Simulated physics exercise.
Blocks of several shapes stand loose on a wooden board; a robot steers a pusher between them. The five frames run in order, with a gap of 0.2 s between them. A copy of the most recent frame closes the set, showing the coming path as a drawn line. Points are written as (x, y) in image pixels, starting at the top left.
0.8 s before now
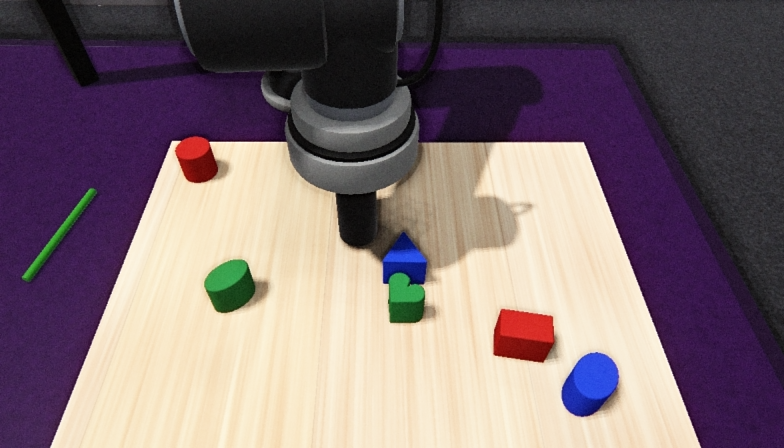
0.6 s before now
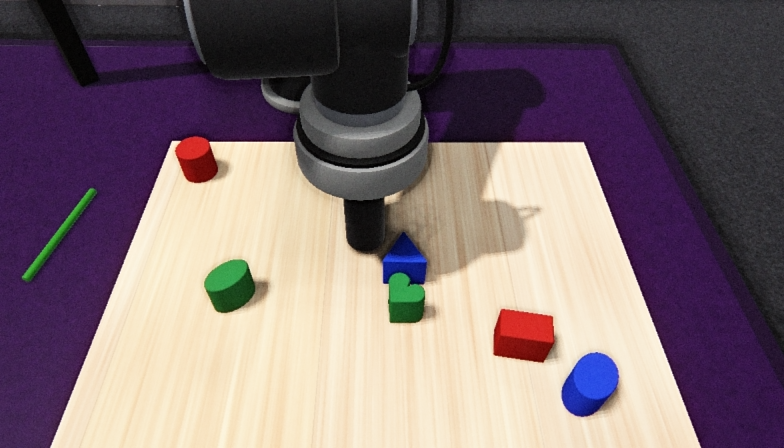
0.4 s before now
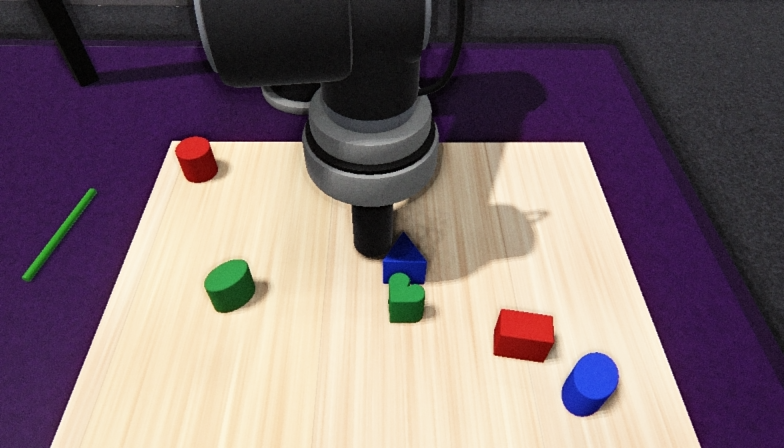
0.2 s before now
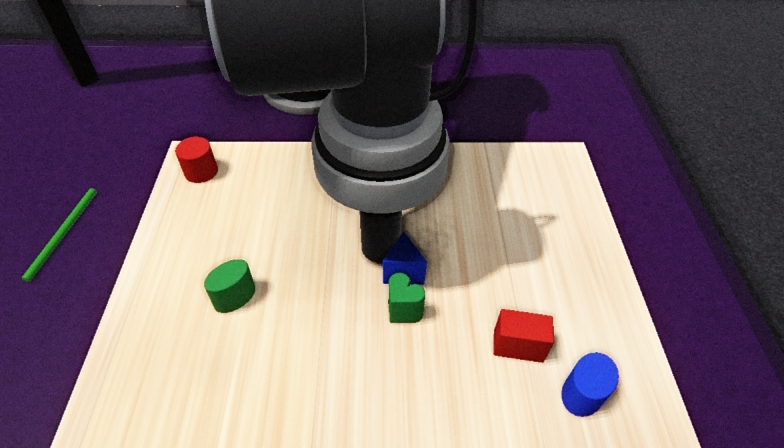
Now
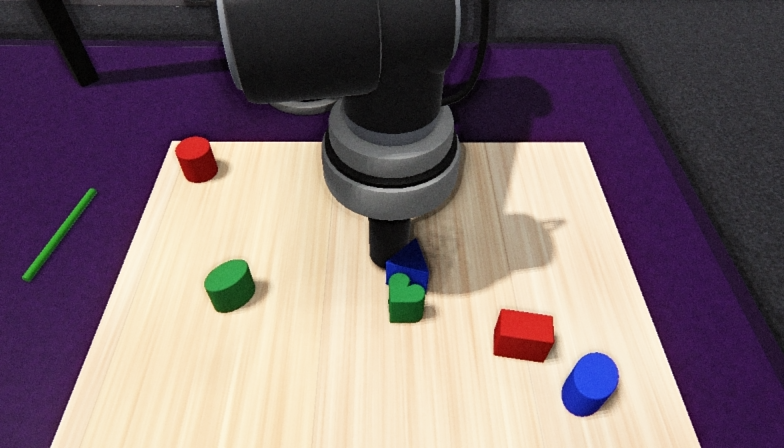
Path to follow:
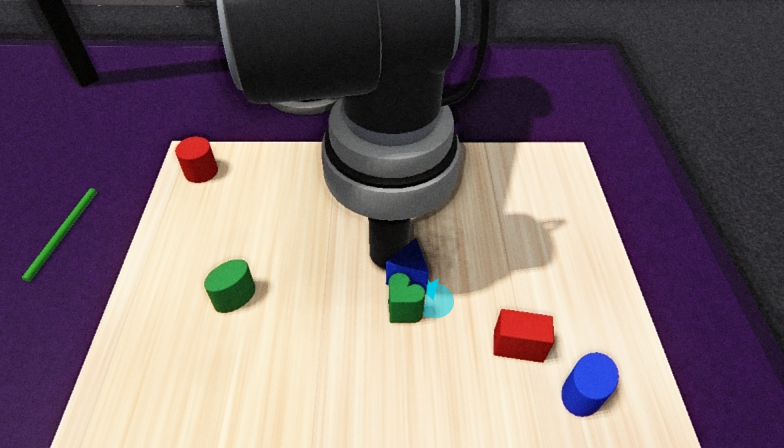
To begin with, a robot's black pusher stands just up and to the left of a blue triangle and a green heart on a wooden board. It moves slightly right and down toward the triangle, then nudges it a little to the right, while the other blocks stay put.
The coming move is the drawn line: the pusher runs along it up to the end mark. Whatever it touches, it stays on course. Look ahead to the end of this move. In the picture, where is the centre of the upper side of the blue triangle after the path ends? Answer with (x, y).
Expect it around (452, 307).
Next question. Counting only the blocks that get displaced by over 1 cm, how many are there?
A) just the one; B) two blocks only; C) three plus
That would be A.
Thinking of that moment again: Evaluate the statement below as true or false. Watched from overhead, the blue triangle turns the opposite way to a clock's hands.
False - the claim does not hold.
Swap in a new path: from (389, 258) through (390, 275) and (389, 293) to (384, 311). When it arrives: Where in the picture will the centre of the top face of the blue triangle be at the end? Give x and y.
In the picture, that point is around (427, 278).
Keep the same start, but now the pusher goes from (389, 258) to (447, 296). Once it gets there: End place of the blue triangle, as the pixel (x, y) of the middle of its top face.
I think it will end close to (458, 304).
Drawn move, from (389, 258) through (408, 268) and (427, 280) to (433, 300).
What follows on the original path. Halfway along, pusher (419, 269); blue triangle (435, 278), turned 35° clockwise.
At the end, pusher (434, 296); green heart still; blue triangle (452, 307), turned 30° clockwise.
